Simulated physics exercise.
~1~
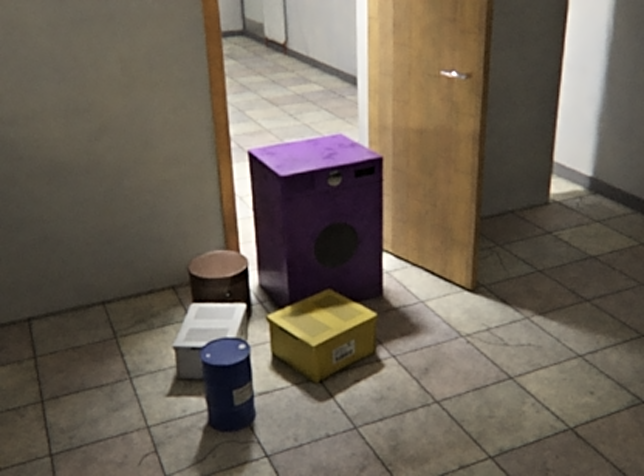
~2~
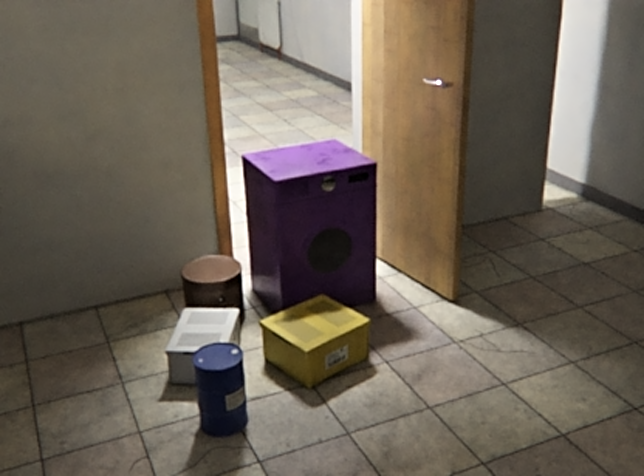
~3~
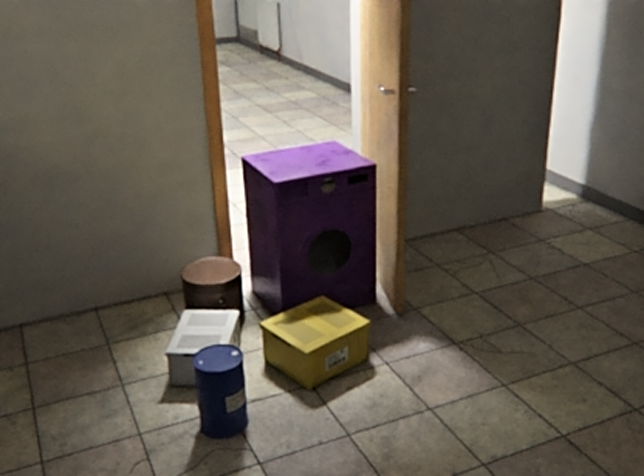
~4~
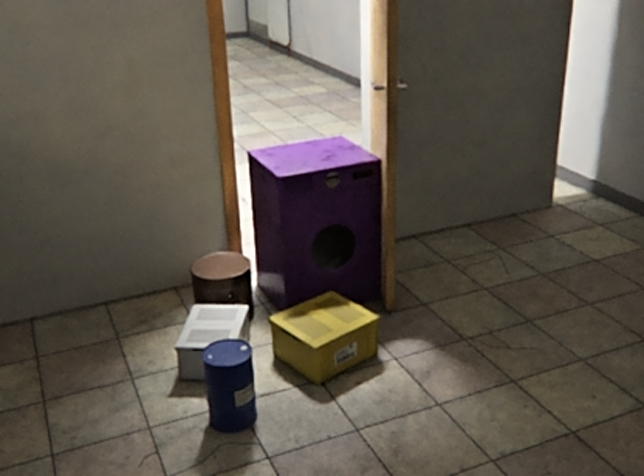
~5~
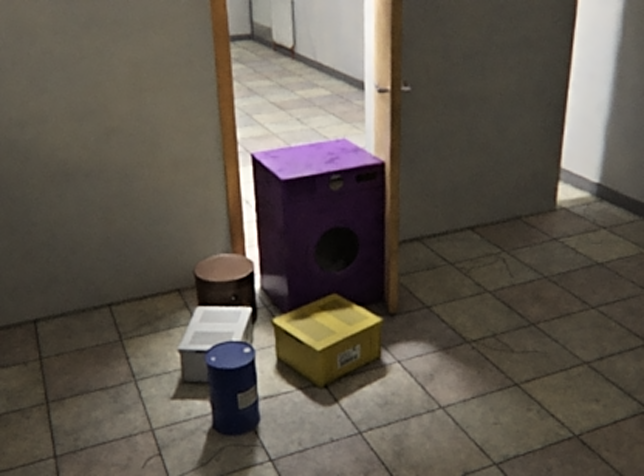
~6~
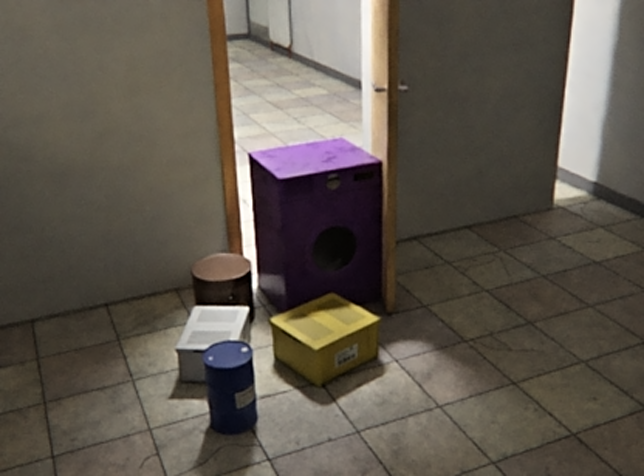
Wooden door swinging left towards its frame, stopping against a purple cabinet in the doorway and staying open, nearby containers unmoved.
